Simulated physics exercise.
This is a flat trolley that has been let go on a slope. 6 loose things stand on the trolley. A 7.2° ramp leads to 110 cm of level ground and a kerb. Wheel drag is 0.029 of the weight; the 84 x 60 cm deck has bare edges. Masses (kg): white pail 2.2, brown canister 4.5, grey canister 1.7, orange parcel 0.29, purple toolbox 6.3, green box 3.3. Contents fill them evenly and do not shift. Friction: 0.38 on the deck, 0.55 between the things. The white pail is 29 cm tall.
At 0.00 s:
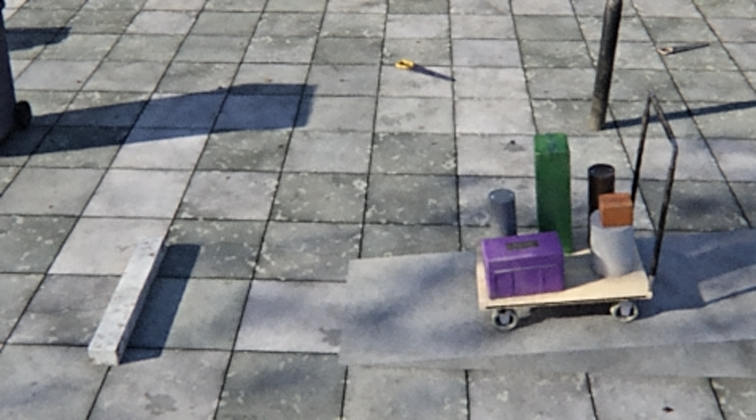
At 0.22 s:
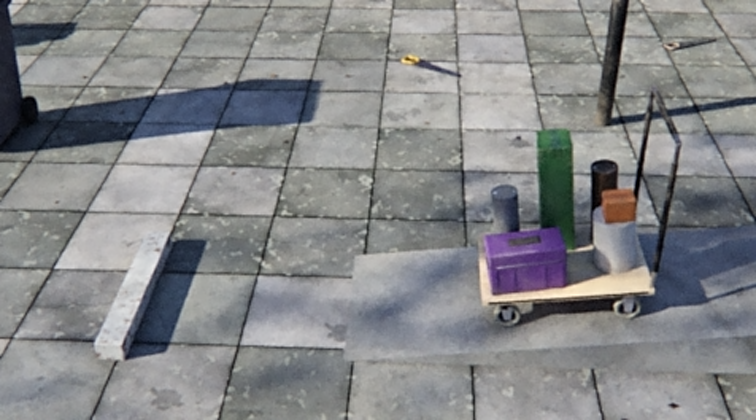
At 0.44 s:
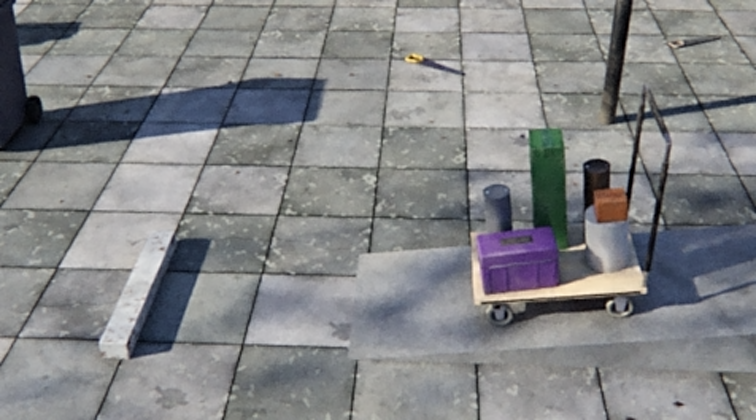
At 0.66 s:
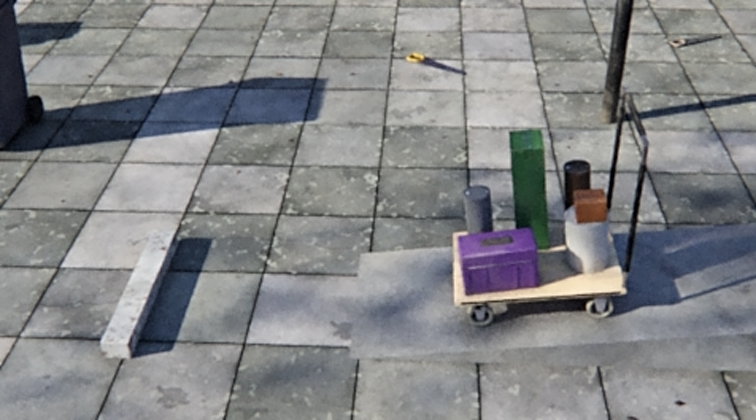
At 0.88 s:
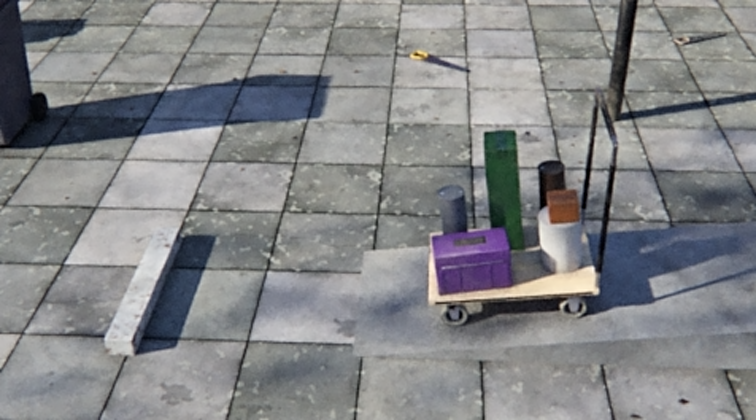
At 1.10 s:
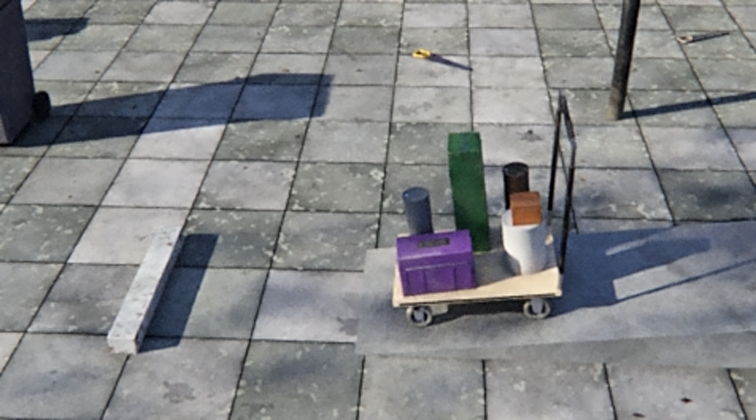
A flat trolley with a pale deck and dark upright handle rolls left, slowly then faster, down a smooth grey ramp on sunlit paving, seen from above. It carries a purple toolbox in front, a grey canister and tall green box behind, and a dark canister and white pail with an orange parcel on top at right. Its load rides along unshifted toward the pale kerb at left, while the view drifts very slightly.
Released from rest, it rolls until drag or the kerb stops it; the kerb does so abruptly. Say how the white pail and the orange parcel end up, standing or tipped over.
The white pail is still upright, the orange parcel is still upright.
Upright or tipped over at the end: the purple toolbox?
The purple toolbox is still upright.
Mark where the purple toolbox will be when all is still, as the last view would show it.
At about (138, 263).
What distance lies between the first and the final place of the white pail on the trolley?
About 20 cm.
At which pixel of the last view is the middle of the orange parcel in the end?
Near (225, 219).
After 2.20 s, trolley at the kerb; orange parcel moved 5 cm near (256, 220); white pail moved 4 cm near (257, 251); green box moved 5 cm.
After 2.40 s, trolley at the kerb; grey canister now off the trolley; orange parcel moved 19 cm near (228, 219); white pail moved 19 cm near (231, 250).
After 2.60 s, trolley at the kerb; orange parcel moved 21 cm near (225, 219); white pail moved 20 cm near (228, 250); green box 53° off its base.
After 3.50 s, trolley at the kerb; brown canister and green box now off the trolley; orange parcel moved 21 cm near (225, 219); white pail moved 20 cm near (228, 250).
In the end (4.2 s), off the trolley and tipped over, brown canister, grey canister and green box; not toppled but over 10 cm from the start, white pail, orange parcel and purple toolbox. At the end, from the last picture's camera, white pail near (228, 250), orange parcel near (225, 219).
